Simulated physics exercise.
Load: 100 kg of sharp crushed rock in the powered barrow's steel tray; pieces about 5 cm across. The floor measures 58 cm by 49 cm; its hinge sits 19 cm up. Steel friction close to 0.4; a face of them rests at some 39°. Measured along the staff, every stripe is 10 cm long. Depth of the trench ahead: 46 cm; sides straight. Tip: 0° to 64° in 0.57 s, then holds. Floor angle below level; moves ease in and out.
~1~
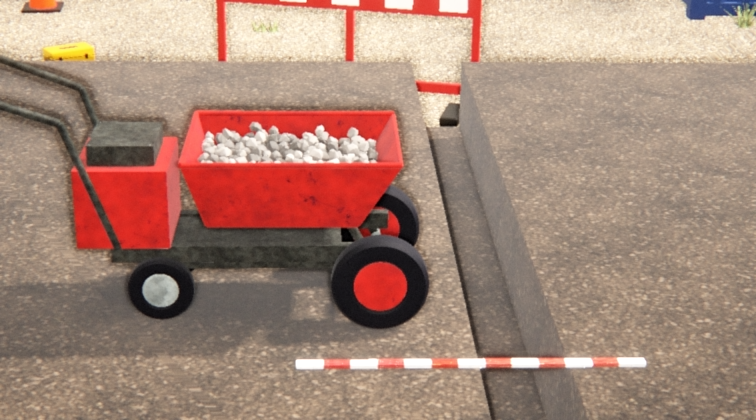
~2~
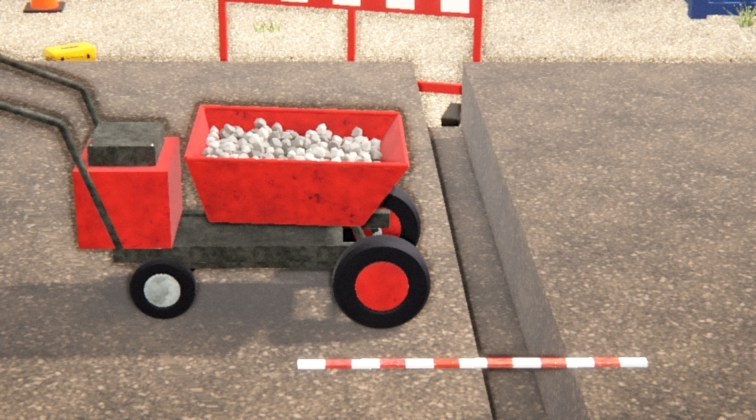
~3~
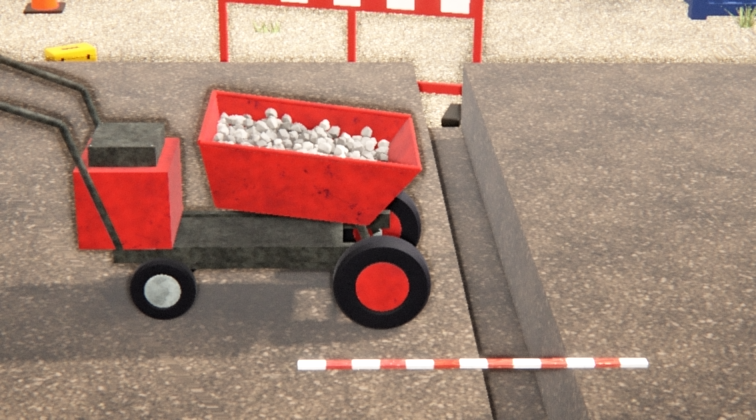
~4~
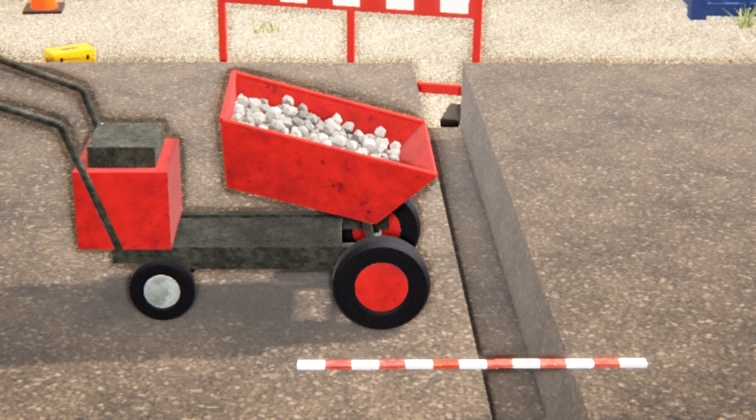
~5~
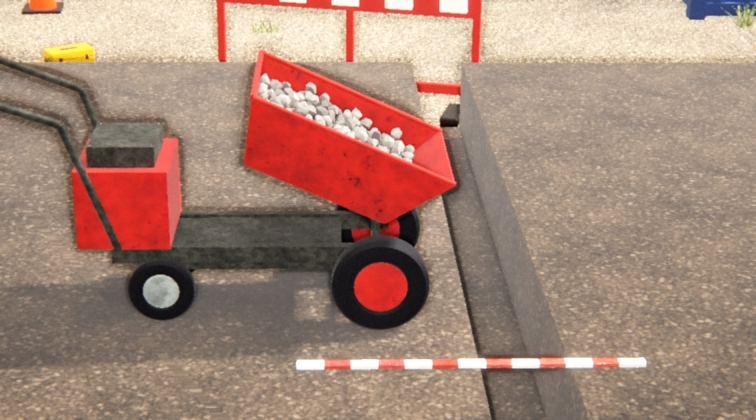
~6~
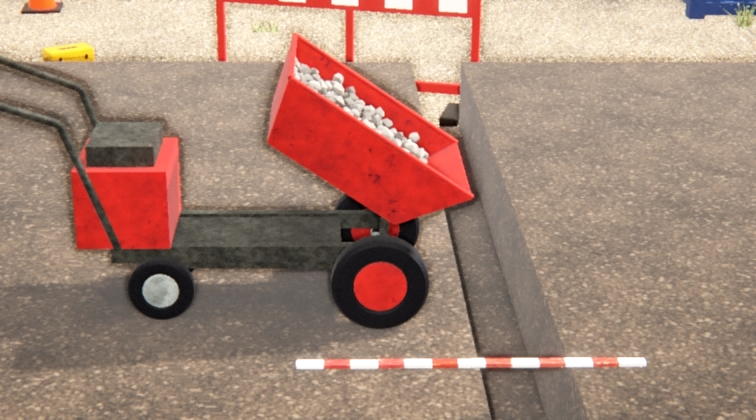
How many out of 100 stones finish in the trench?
About 20 of them.
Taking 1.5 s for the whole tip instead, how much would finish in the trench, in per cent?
Then some 20 per cent would.
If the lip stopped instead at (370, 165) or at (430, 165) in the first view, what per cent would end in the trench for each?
Roughly 35 percent for the first, and 10 percent for the second.
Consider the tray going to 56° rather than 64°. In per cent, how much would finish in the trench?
It would be near 15 per cent.
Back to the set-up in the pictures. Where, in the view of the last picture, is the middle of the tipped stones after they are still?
Their middle ends up near (578, 289).
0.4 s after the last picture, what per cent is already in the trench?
About 10%.
Then, 0.1 s after the last picture the floor is at 54°, 100 % in the tray; the foremost stones are at (461, 188).
Then, 0.4 s after the last picture the floor is at 64°, 91 % in the tray, 8 % in the trench, 1 % past the trench; the foremost stones are at (558, 254).
Then, 0.7 s after the last picture the floor is at 64°, 48 % in the tray, 14 % in the trench, 39 % past the trench; the foremost stones are at (717, 289).
Then, 2.7 s after the last picture the floor is at 64°, 41 % in the tray, 20 % in the trench, 39 % past the trench; the foremost stones are past the picture's edge.
